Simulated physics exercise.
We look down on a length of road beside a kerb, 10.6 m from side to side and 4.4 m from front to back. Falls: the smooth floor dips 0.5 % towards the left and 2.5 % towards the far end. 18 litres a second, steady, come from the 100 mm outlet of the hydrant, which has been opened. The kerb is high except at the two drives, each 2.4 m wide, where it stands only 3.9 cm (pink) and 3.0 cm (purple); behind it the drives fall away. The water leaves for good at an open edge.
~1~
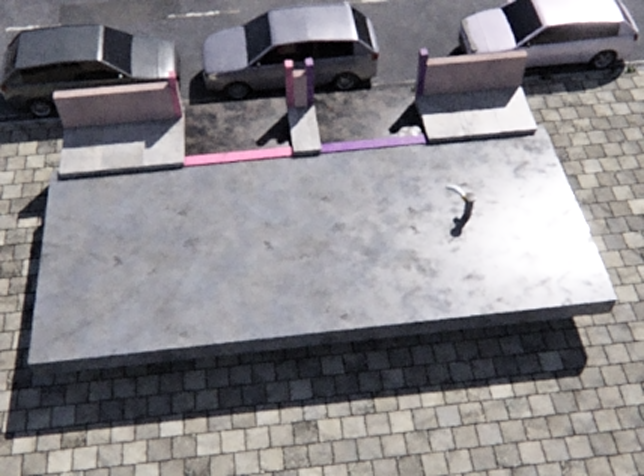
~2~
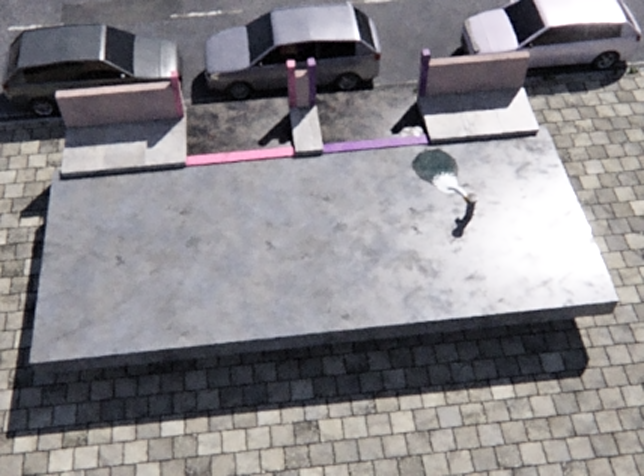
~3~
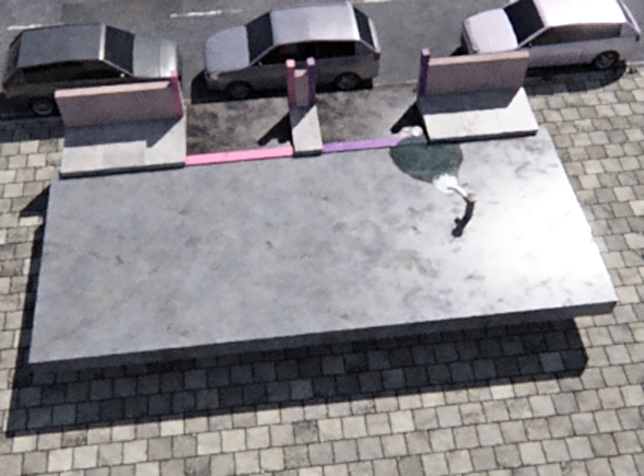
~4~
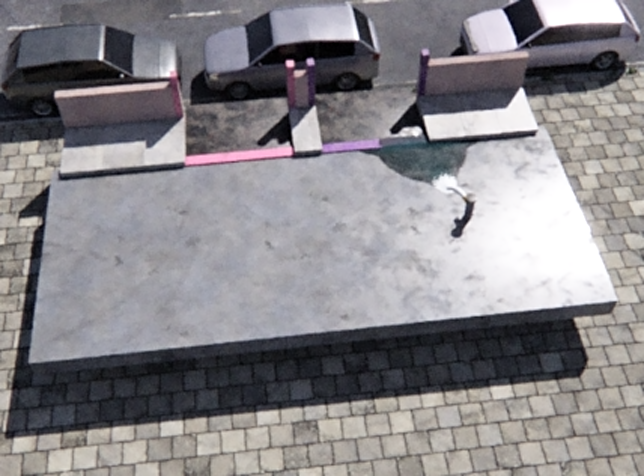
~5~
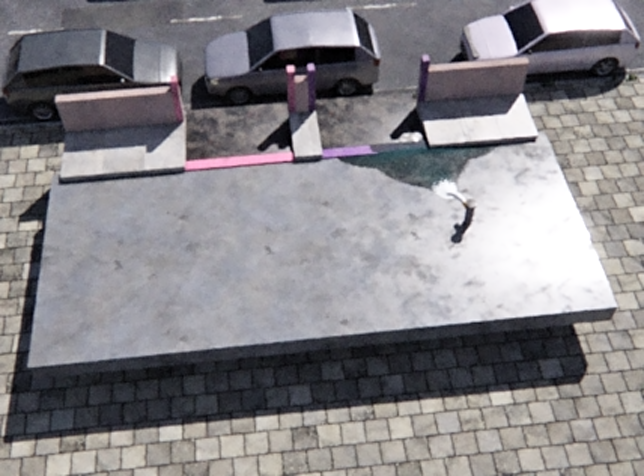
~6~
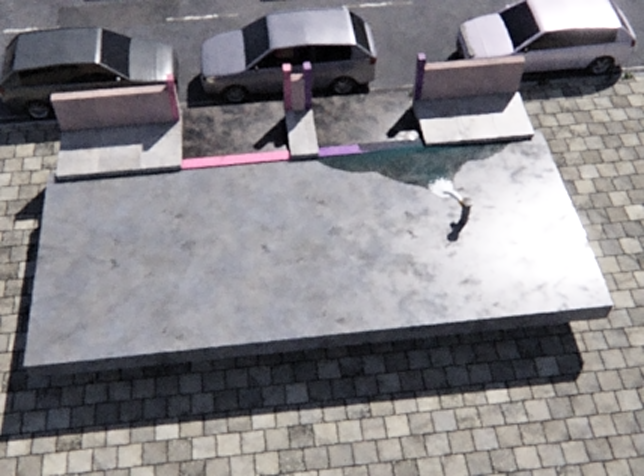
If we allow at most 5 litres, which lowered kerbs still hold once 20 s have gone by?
At the pink driveway the total remains beneath the mark. At the purple driveway the total rises past the mark.
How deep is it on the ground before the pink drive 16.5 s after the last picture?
Close to 3.0 cm of depth.
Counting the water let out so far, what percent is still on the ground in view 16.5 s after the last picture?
Roughly 58 percent of it is still there.
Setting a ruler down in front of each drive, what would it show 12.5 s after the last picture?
Depth (cm) - pink: 3.0, purple: 3.5.
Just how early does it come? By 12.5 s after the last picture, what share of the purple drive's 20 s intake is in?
I'd say close to 75 in a hundred.
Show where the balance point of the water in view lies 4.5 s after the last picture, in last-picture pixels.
I'd say somewhere about (389, 162).
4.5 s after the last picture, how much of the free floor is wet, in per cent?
Roughly 10 per cent of the floor is wet.
Then, 1.5 s after the last picture water covers 10 % of the floor and is deepest (6 cm) near (428, 149); pink driveway not reached, purple driveway 3.4 cm at the lowered kerb, 15 L in.
Then, 4.5 s after the last picture water covers 10 % of the floor and is deepest (6 cm) near (428, 149); pink driveway 1.3 cm at the lowered kerb, 0 L in, purple driveway 3.5 cm at the lowered kerb, 31 L in.
Then, 8.5 s after the last picture water covers 15 % of the floor and is deepest (6 cm) near (428, 149); pink driveway 2.5 cm at the lowered kerb, 0 L in, purple driveway 3.6 cm at the lowered kerb, 52 L in.
Then, 12.5 s after the last picture water covers 20 % of the floor and is deepest (6 cm) near (428, 149); pink driveway 2.8 cm at the lowered kerb, 0 L in, purple driveway 3.7 cm at the lowered kerb, 75 L in.
Then, 16.5 s after the last picture water covers 20 % of the floor and is deepest (6 cm) near (428, 149); pink driveway 2.9 cm at the lowered kerb, 0 L in, purple driveway 3.7 cm at the lowered kerb, 97 L in.
